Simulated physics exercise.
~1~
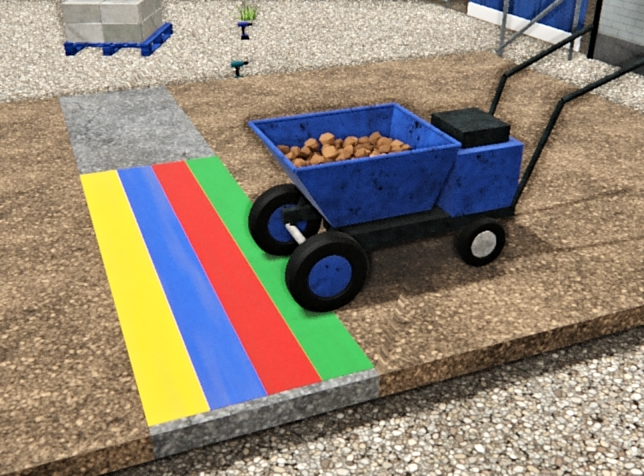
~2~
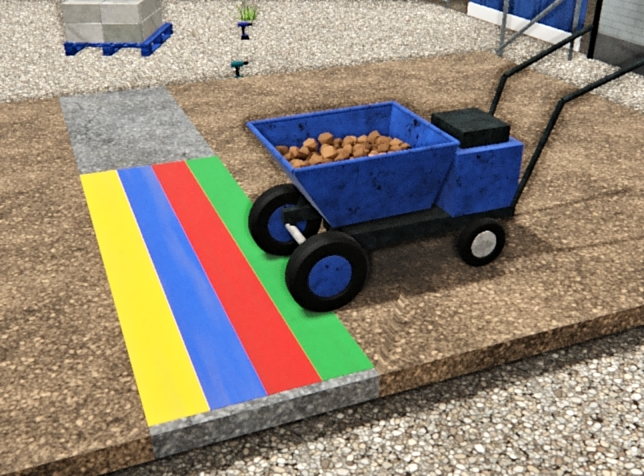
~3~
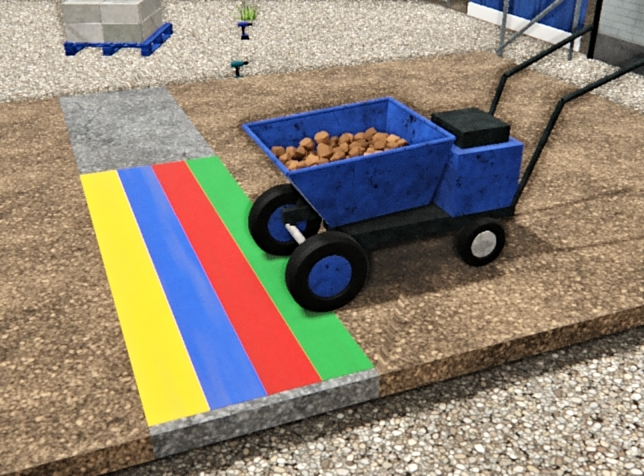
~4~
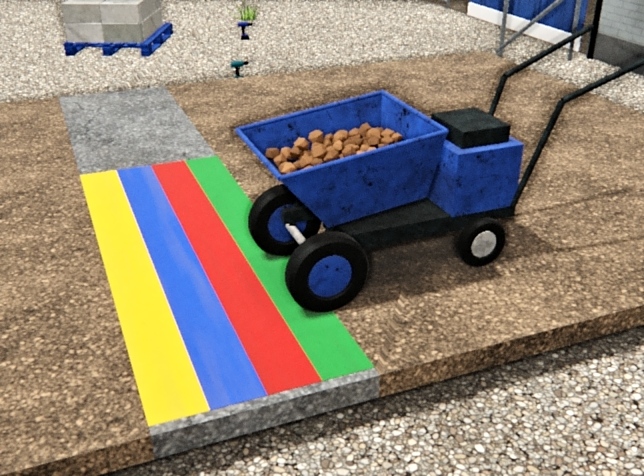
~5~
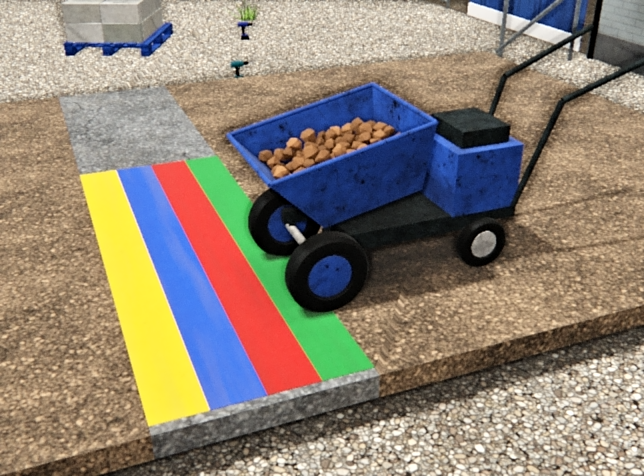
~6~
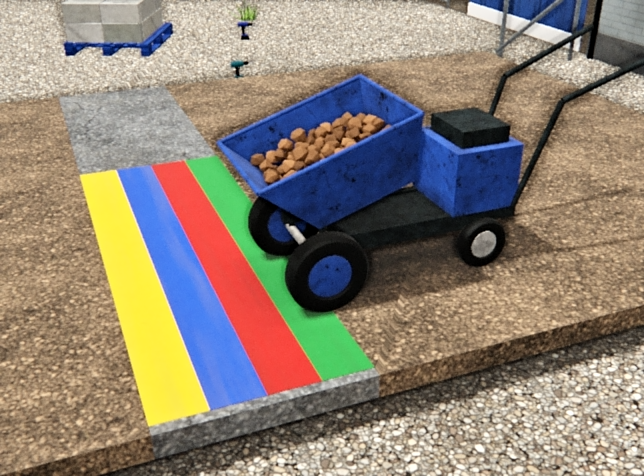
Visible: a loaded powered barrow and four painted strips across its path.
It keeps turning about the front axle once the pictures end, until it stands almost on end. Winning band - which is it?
Winning band: The yellow one.
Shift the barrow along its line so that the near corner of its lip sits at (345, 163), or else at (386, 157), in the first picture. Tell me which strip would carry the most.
First: That blue strip; second: That red strip.
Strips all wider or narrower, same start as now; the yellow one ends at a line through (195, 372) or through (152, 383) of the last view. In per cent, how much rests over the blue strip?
The first gives around 0 %, the second around 20 %.
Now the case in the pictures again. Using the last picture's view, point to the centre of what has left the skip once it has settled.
Resting centre, last picture - approx. (150, 303).
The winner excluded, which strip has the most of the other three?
Ranked second: The strip in blue.
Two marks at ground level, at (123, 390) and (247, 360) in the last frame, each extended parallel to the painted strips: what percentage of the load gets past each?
Roughly 20 and 90 percent.
Just after the last frame, skip tipped steeply; every one in the skip.
A moment on, skip tipped right over; the larger part in the skip; about a tenth over the blue strip; about a tenth over the yellow strip; just a few falling.
Further on, skip tipped right over; roughly a quarter in the skip; just a few over the red strip; roughly a quarter over the blue strip; roughly a third over the yellow strip; roughly a quarter off the paint.
When it is over, skip tipped right over; about a tenth in the skip; not one over the green strip; just a few over the red strip; roughly a quarter over the blue strip; roughly a third over the yellow strip; roughly a quarter off the paint.
